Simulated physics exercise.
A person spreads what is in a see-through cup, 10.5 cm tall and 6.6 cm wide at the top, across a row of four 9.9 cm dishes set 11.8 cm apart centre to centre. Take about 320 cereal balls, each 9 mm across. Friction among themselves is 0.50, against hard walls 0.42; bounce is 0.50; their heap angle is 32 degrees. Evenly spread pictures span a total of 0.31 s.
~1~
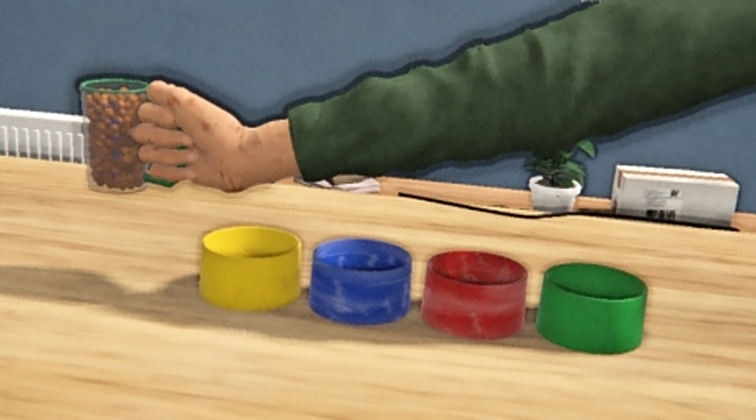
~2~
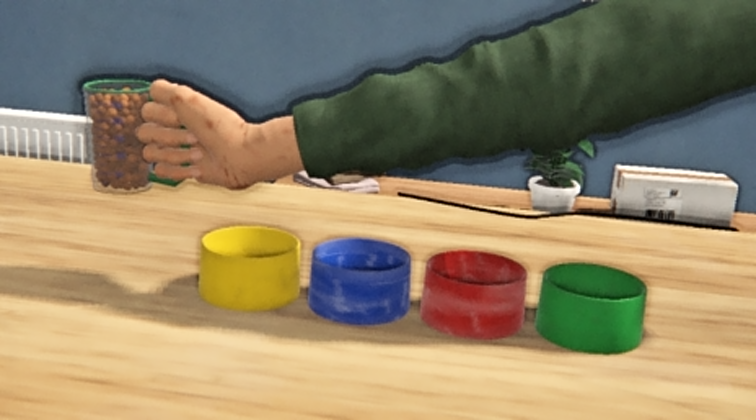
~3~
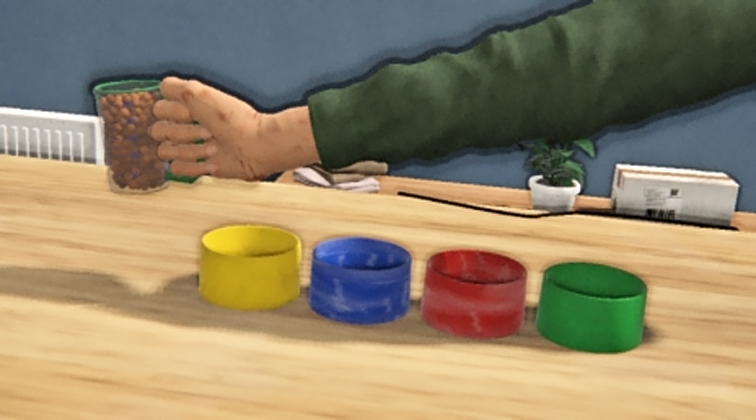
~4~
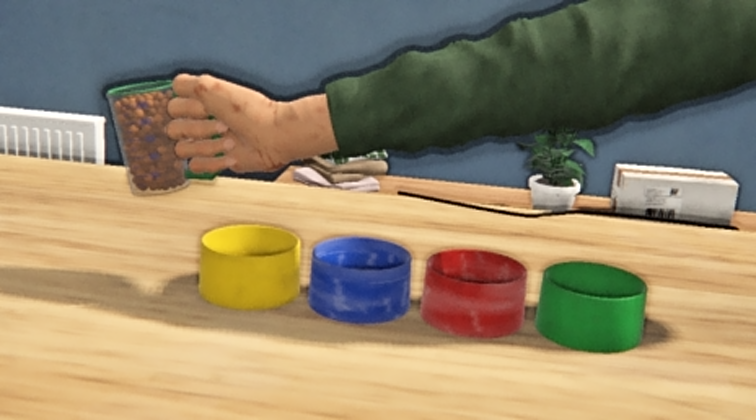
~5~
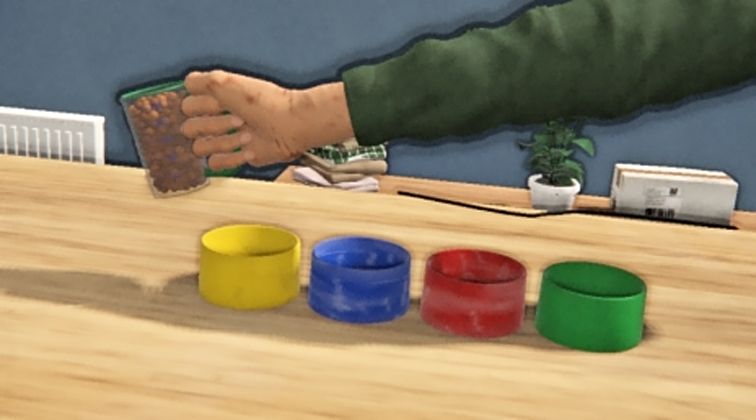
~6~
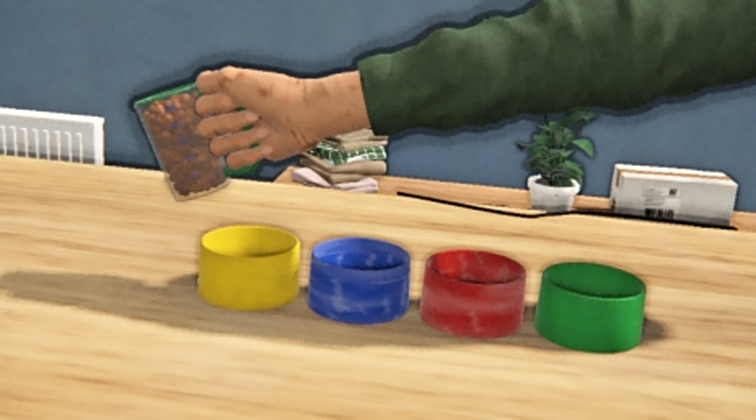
A hand moves a clear cup of brown balls rightward behind four coloured dishes, tilting it rightward.
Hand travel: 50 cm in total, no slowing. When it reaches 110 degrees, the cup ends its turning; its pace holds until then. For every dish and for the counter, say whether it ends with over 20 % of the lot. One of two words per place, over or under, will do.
Red dish - over, blue dish - under, green dish - under, yellow dish - under, counter - over.
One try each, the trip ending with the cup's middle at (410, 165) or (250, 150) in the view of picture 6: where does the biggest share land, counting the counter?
On the first run most goes to blue, and on the second to counter.
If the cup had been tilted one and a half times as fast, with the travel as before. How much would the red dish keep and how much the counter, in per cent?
Shares - red: 20, counter: 30.
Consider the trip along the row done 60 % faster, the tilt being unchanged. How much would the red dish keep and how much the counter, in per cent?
Red: 50; counter: 50.
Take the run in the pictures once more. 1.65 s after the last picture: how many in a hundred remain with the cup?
Around 30 in a hundred.
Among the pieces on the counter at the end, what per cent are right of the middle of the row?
About 90 percent.
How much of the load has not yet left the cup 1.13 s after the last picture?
About 75 per cent.
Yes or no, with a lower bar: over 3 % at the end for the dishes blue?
Blue: True.
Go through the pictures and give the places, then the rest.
Cup at (117, 137), tilt 0 degrees, lip at (85, 84), moved 0.0 cm; middle of the pieces at (117, 136); yellow dish at (251, 243); blue dish at (363, 255); red dish at (477, 268); green dish at (595, 282), in the first picture.
Cup at (121, 137), tilt 1 degrees, lip at (88, 84), moved 0.5 cm; middle of the pieces at (121, 136), in the second picture.
Cup at (135, 138), tilt 6 degrees, lip at (99, 87), moved 2.0 cm; middle of the pieces at (135, 137), in the third picture.
Cup at (152, 139), tilt 11 degrees, lip at (112, 92), moved 3.8 cm; middle of the pieces at (152, 138), in the fourth picture.
Cup at (169, 140), tilt 16 degrees, lip at (125, 97), moved 5.7 cm; middle of the pieces at (169, 140), in the fifth picture.
Cup at (186, 143), tilt 21 degrees, lip at (139, 103), moved 7.5 cm; middle of the pieces at (186, 142); yellow dish at (250, 242); blue dish at (361, 254); red dish at (476, 267); green dish at (594, 280), in the sixth picture.
Then, 0.68 s after the last picture, tilt 78 degrees; cup holds 100 %.
Then, 1.13 s after the last picture, tilt 110 degrees; cup holds 75 %, red 5 %, blue 10 %.
Then, 1.65 s after the last picture, tilt 110 degrees; cup holds 30 %, red 40 %, blue 10 %, green 5 %.
In the end, red 50 %, blue 10 %, green 5 %, yellow 0 %, counter 35 %.
